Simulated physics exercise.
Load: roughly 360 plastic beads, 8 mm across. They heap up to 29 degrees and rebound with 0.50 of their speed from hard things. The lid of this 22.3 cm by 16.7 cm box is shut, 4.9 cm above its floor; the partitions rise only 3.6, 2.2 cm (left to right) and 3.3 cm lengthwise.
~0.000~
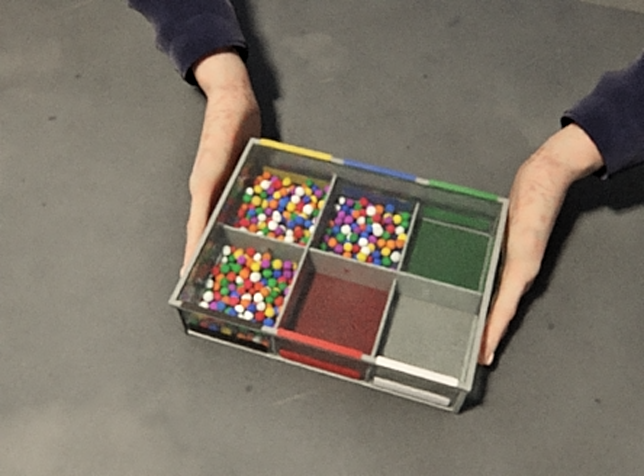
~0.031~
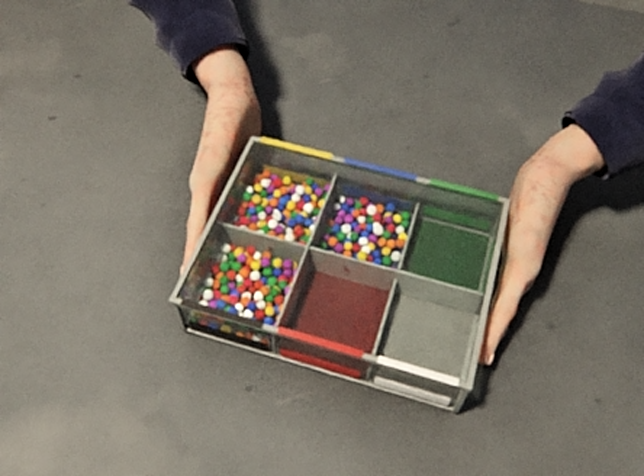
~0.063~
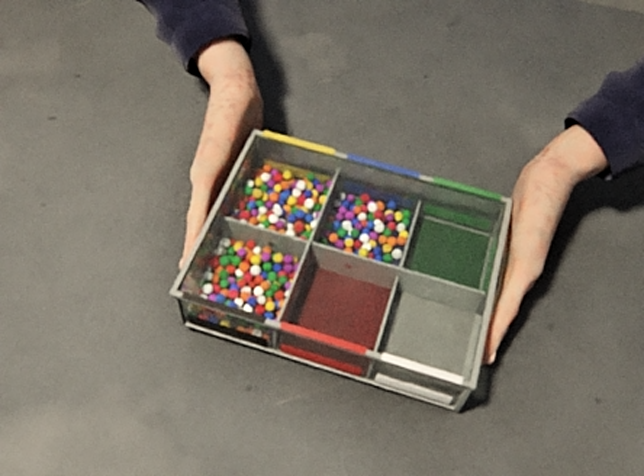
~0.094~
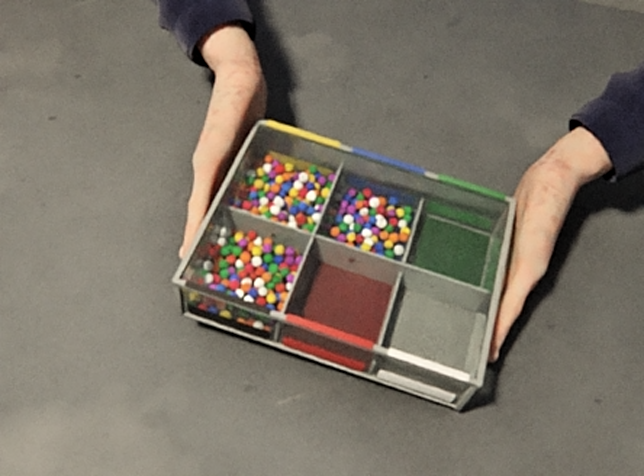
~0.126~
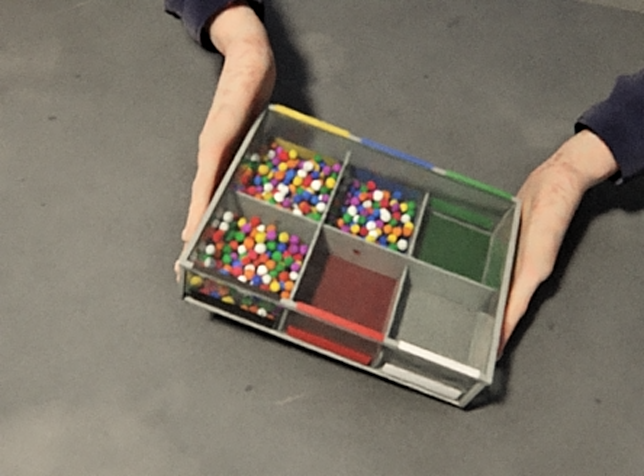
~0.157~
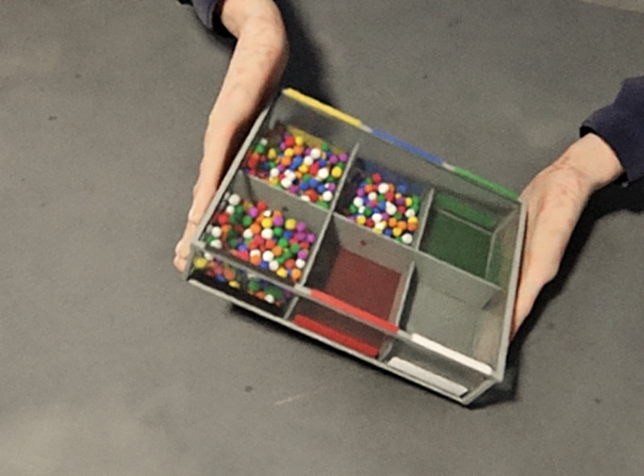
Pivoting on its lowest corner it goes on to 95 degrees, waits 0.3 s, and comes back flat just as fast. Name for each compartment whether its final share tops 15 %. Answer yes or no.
Red compartment: No; blue compartment: No; green compartment: Yes; yellow compartment: Yes; white compartment: No; black compartment: Yes.
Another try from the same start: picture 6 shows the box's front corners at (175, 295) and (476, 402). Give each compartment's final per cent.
Red 0, blue 5, green 5, yellow 30, white 35, black 30.
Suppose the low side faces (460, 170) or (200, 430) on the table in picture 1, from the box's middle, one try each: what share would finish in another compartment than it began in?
About 25 and 20 per cent.
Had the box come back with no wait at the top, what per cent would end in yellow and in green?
In that case yellow 40, green 30.
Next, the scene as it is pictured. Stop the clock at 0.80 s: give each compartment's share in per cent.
Red 0; blue 5; green 25; yellow 40; white 5; black 25.
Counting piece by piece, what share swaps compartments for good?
Some 45 per cent.
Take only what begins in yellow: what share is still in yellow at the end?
About 80 per cent.
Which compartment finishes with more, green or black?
It is the green one.
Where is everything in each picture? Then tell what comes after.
The first picture shows box tilt 0 degrees, front corners at (176, 301) and (465, 385); blue 25 %, yellow 45 %, black 30 %.
The second picture shows box tilt 1 degrees, front corners at (176, 299) and (466, 384).
The third picture shows box tilt 3 degrees, front corners at (177, 292) and (470, 383).
The fourth picture shows box tilt 7 degrees, front corners at (179, 280) and (476, 380), lowest corner right back.
The fifth picture shows box tilt 12 degrees, front corners at (186, 262) and (485, 377), lowest corner right back.
The sixth picture shows box tilt 17 degrees, front corners at (197, 242) and (496, 374), lowest corner right back; blue 25 %, yellow 45 %, black 30 %. Its pace works out near 180 degrees a second.
After 0.80 s, tilt 95 degrees; blue 5 %, green 25 %, yellow 40 %, white 5 %, black 25 %.
Then, at 1.23 s, tilt 55 degrees; blue 5 %, green 35 %, yellow 35 %, black 20 %.
Then, at 1.74 s, tilt 0 degrees; blue 5 %, green 35 %, yellow 35 %, black 20 %.
In the end, at 2.1 s, red 0 %, blue 5 %, green 40 %, yellow 35 %, white 0 %, black 20 %.
